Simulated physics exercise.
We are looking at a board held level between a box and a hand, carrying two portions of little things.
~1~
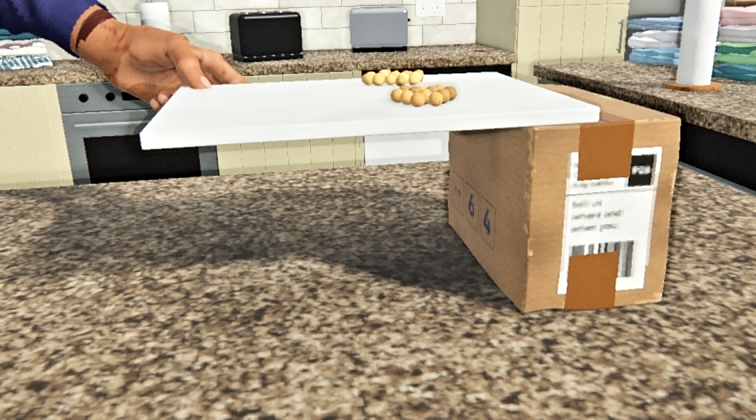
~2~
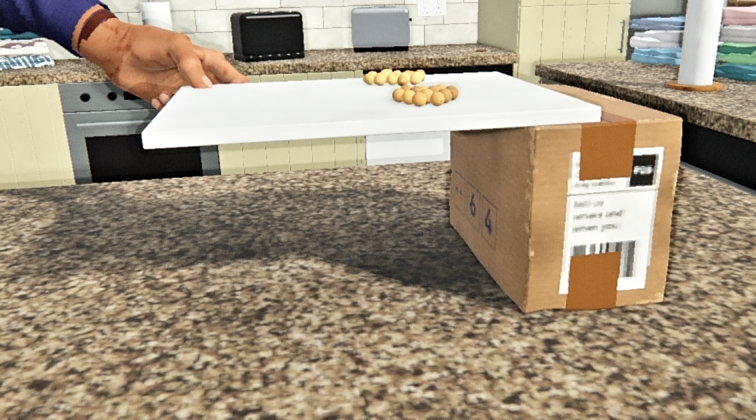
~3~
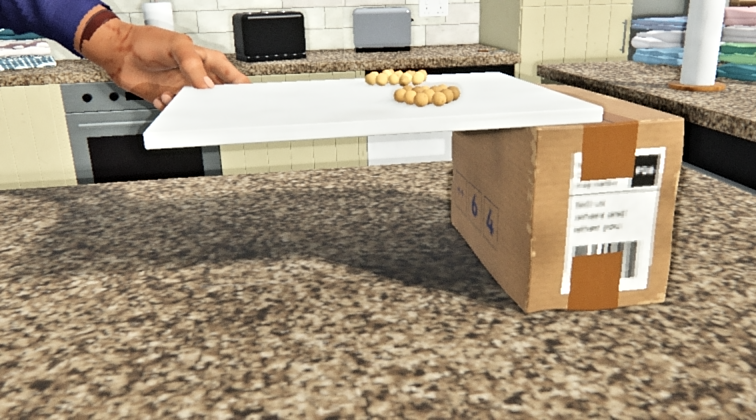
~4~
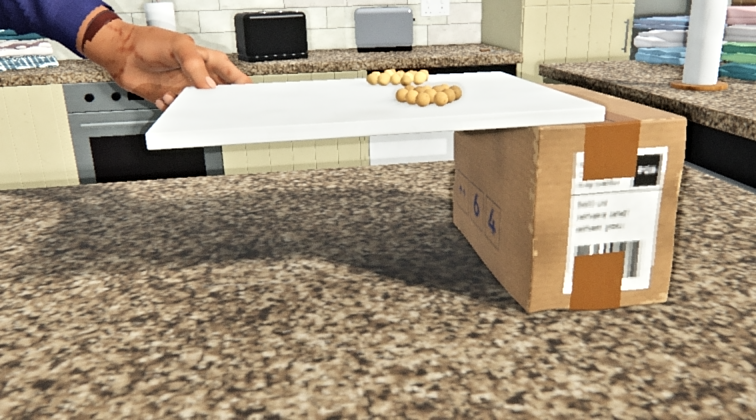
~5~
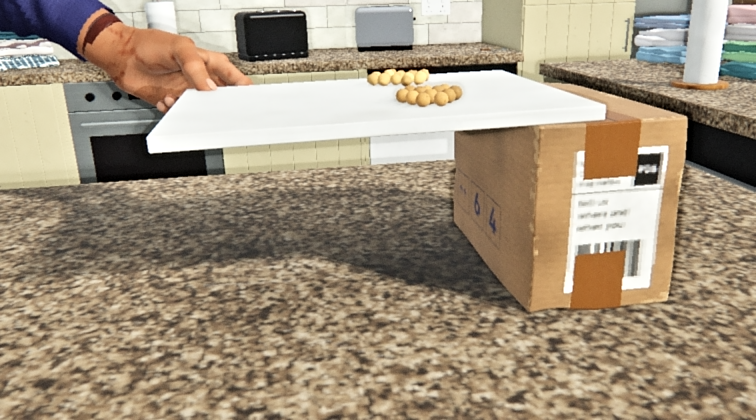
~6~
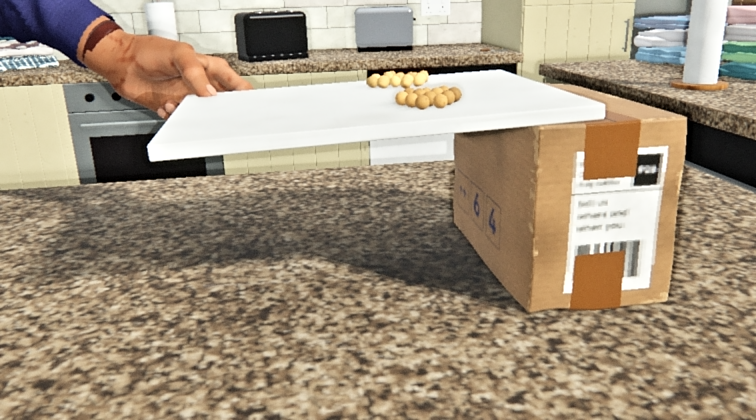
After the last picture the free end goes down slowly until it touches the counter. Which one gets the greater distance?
Foreground group.
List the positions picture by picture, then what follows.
The first frame shows held end of the board at (158, 138), level; box at (543, 182), tall, over half the board's length; near lot at (432, 94), a few round wooden beads; far lot at (393, 78), a few dried chickpeas.
The second frame shows held end of the board at (159, 137), level; far lot at (395, 78).
The third frame shows held end of the board at (161, 138), level; near lot at (435, 94).
The fourth frame shows held end of the board at (163, 138), level; far lot at (398, 78).
The fifth frame shows held end of the board at (164, 141), down by 1°; near lot at (437, 93).
The sixth frame shows held end of the board at (165, 149), down by 2°; box at (548, 181); near lot at (437, 95), not moving; far lot at (398, 80), not moving.
Then, 0.50 s past the last view, board sloping at 15°; near lot all still on the board; far lot all still on the board.
Then, 1.03 s past the last view, board sloping at 31°; near lot mostly up to a board's length out; far lot all still on the board.
Then, 1.66 s past the last view, board resting at 35°; near lot mostly one to two board lengths out; far lot mostly less than half a board's length out.
Finally, board resting at 35°; near lot mostly more than two board lengths out, about half gone off the counter; far lot mostly less than half a board's length out; the near lot has gone farther.
